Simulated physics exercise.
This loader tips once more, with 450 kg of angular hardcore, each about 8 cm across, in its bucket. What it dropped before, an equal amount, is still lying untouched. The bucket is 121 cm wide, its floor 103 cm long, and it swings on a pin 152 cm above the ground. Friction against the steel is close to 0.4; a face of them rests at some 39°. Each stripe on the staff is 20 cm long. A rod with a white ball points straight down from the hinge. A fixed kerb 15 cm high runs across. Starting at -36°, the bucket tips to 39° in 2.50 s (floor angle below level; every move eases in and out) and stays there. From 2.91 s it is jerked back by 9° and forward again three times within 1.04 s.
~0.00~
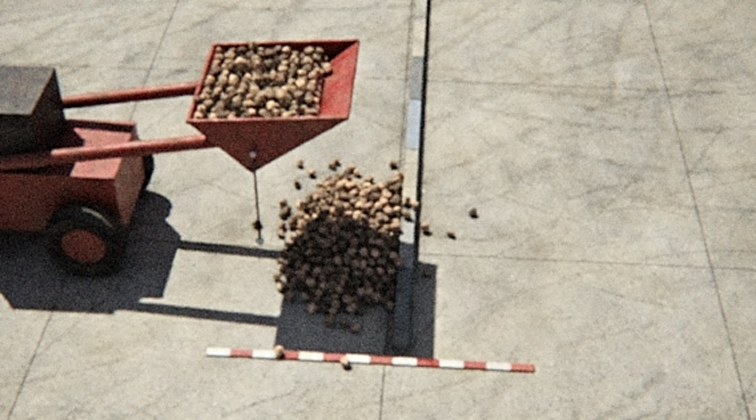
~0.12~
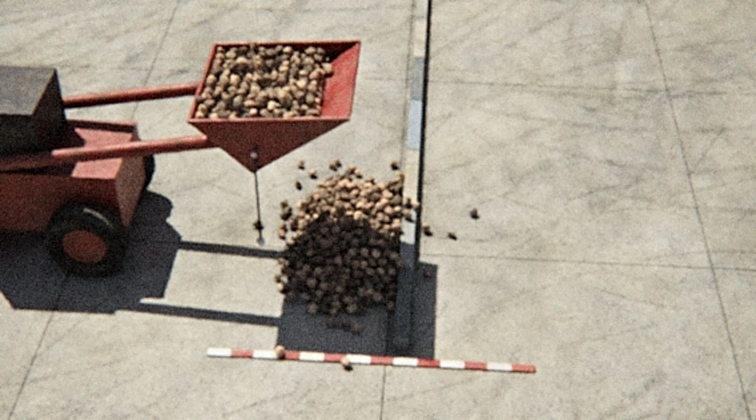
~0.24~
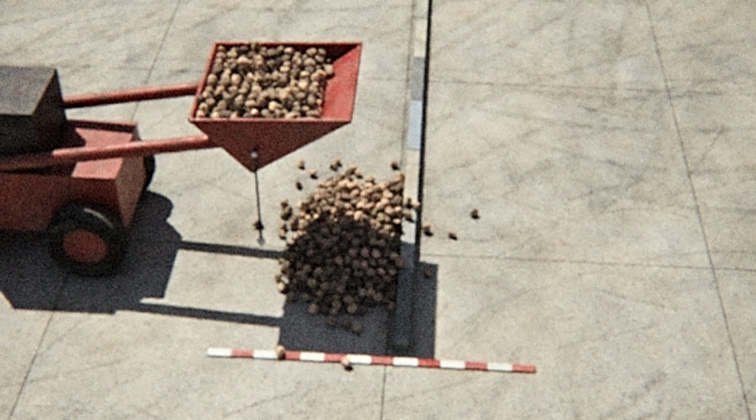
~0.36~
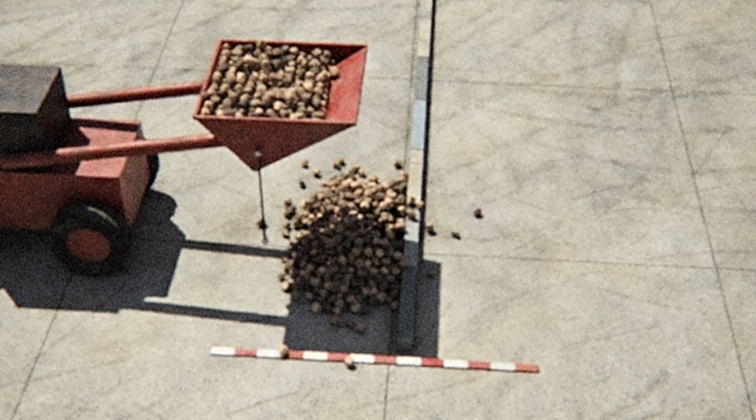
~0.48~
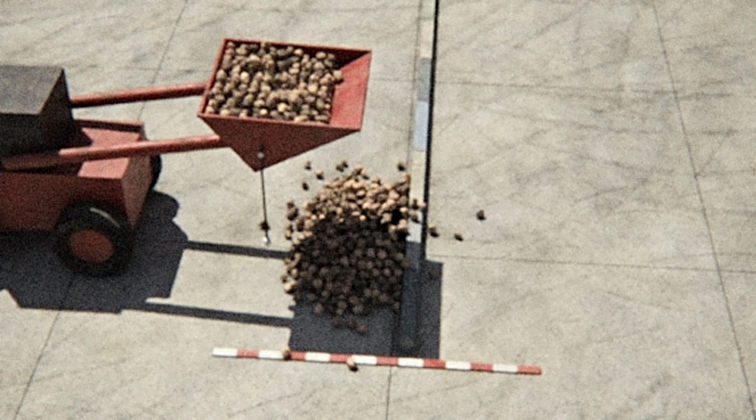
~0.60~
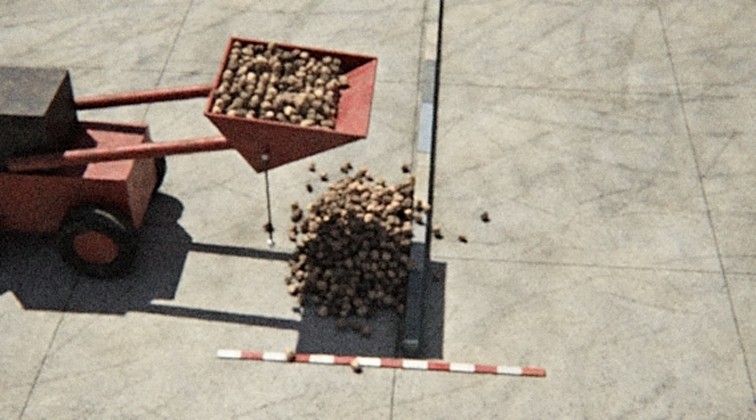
Red loader's raised bucket of brown stones slowly tilting downward on the right, above a still heap lying against a narrow kerb.
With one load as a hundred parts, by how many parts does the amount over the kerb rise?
Some 27 per cent is added.
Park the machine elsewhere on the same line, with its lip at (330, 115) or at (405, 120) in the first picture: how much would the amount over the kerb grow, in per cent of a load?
First some 10, then 90 per cent.
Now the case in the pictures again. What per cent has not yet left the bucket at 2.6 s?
About 25 per cent.
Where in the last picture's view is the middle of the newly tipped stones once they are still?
Their middle is at about (395, 228).
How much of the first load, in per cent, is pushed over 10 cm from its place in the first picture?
About 0 per cent.
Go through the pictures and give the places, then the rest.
In the first frame, the bucket is at -36°, its lip at (349, 118); the top of the load is at (265, 65). The earlier load is highest near (351, 216), 28 cm above ground level, 99 % on this side of the kerb, 1 % over the kerb.
The second frame shows lip at (350, 119), floor tilted -35°, highest stones at (266, 65); the stones move at 0.0 m/s on average.
The third frame shows lip at (351, 121), floor tilted -34°, highest stones at (266, 65); the stones move at 0.1 m/s on average.
The fourth frame shows lip at (356, 124), floor tilted -32°, highest stones at (262, 66); the stones move at 0.1 m/s on average.
In the fifth frame, the bucket is at -29°, its lip at (361, 130); the top of the load is at (251, 62); the stones move at 0.1 m/s on average.
The sixth frame shows lip at (367, 137), floor tilted -25°, highest stones at (245, 62); the stones move at 0.1 m/s on average.
After 1.9 s the floor is at 27°; in per cent of one load, 99 in the bucket, 100 on this side of the kerb, 1 over the kerb; the foremost stones are at (437, 231).
After 2.6 s the floor is at 39°; in per cent of one load, 25 in the bucket, 173 on this side of the kerb, 2 over the kerb; the foremost stones are at (445, 226).
After 4.4 s the floor is at 39°; in per cent of one load, 0 in the bucket, 172 on this side of the kerb, 28 over the kerb; the foremost stones are at (545, 254).
After 7.2 s the floor is at 39°; in per cent of one load, 0 in the bucket, 172 on this side of the kerb, 28 over the kerb; the foremost stones are at (545, 254). Net gain over the kerb, 27.
